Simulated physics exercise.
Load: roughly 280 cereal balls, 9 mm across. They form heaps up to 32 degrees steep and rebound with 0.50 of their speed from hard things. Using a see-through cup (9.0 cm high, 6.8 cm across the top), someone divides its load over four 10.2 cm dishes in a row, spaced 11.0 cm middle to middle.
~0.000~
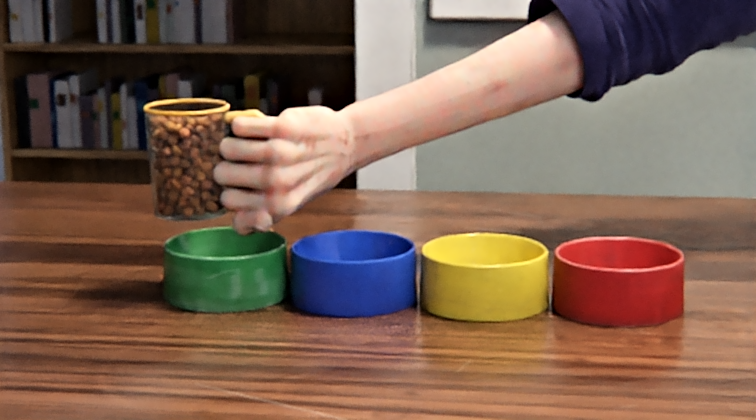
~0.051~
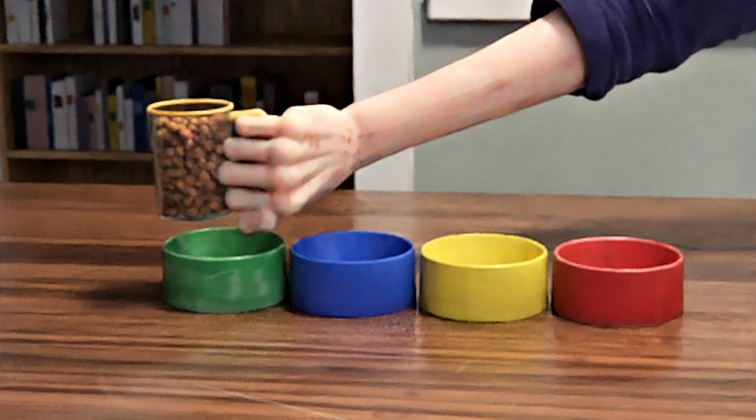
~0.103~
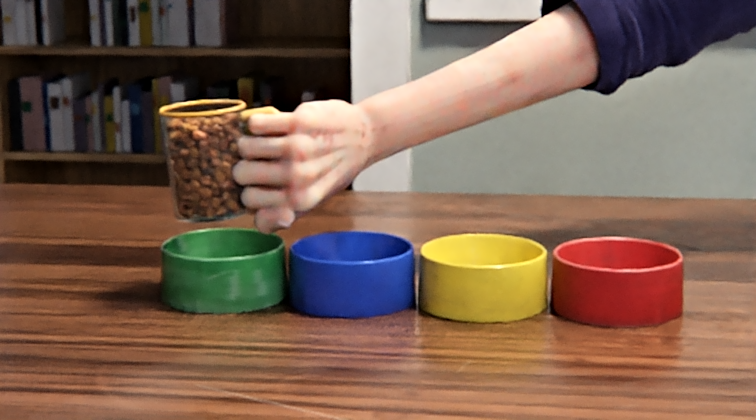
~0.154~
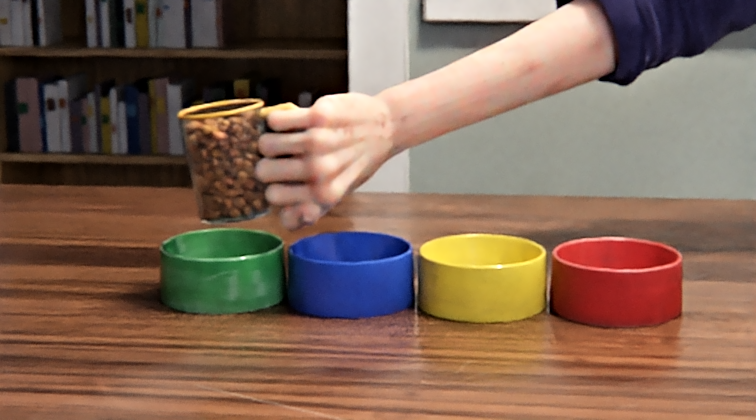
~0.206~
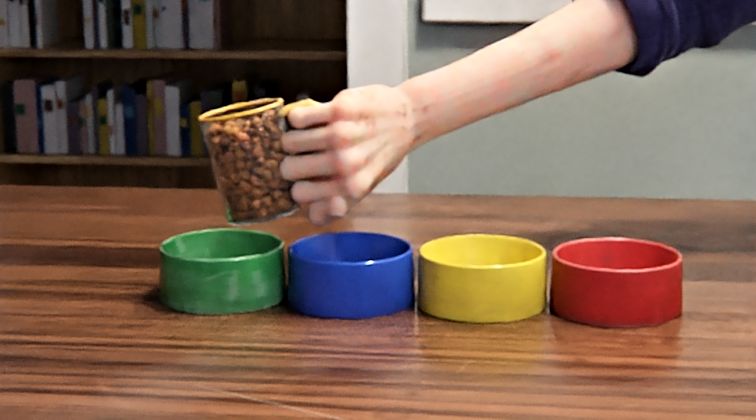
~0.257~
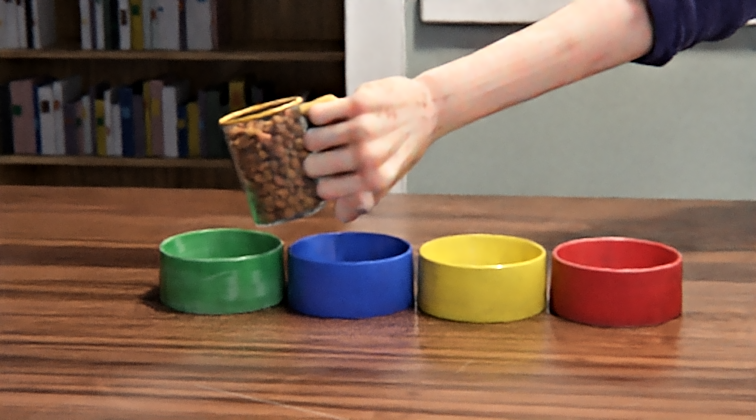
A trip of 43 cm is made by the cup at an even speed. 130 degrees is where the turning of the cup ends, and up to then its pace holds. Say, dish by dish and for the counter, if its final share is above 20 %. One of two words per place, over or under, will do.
Red - over, blue - under, green - under, yellow - under, counter - under.
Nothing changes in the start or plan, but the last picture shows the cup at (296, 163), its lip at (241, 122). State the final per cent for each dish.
Dish by dish: Red 100 percent, blue 0 percent, green 0 percent, yellow 0 percent.
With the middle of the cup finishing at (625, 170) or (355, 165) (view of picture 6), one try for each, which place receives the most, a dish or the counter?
On the first run most goes to red, and on the second to blue.
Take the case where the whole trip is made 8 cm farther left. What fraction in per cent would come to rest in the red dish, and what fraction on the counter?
Result - red 30 / counter 30.
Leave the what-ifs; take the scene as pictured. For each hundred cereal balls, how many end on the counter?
Estimate: Close to 0 %.
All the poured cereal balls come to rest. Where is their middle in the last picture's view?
At about (624, 281).
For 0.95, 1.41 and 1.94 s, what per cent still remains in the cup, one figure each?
Going in order, it reads 100, then 90, and finally 0 per cent.
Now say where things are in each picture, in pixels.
The first picture shows cup at (189, 160), tilt 0 degrees, lip at (147, 107), moved 0.0 cm; middle of the pieces at (194, 164); green dish at (225, 243); blue dish at (353, 247); yellow dish at (484, 250); red dish at (619, 254).
The second picture shows cup at (193, 160), tilt 1 degrees, lip at (150, 108), moved 0.4 cm; middle of the pieces at (198, 164).
The third picture shows cup at (207, 161), tilt 3 degrees, lip at (162, 110), moved 1.7 cm; middle of the pieces at (212, 165).
The fourth picture shows cup at (229, 162), tilt 7 degrees, lip at (181, 114), moved 3.7 cm; middle of the pieces at (234, 165).
The fifth picture shows cup at (252, 162), tilt 11 degrees, lip at (201, 118), moved 5.7 cm; middle of the pieces at (258, 165).
The sixth picture shows cup at (276, 163), tilt 15 degrees, lip at (222, 121), moved 7.7 cm; middle of the pieces at (282, 165); green dish at (221, 245); blue dish at (350, 248); yellow dish at (482, 251); red dish at (617, 255). The cup turns about 80 degrees a second and travels 39 cm a second.
After 0.95 s, tilt 69 degrees; cup holds 100 %.
After 1.41 s, tilt 105 degrees; cup holds 90 %, red 10 %.
After 1.94 s, tilt 130 degrees; cup holds 0 %, red 100 %.
In the end, at 2.3 s, red 100 %, blue 0 %, green 0 %, yellow 0 %, counter 0 %.
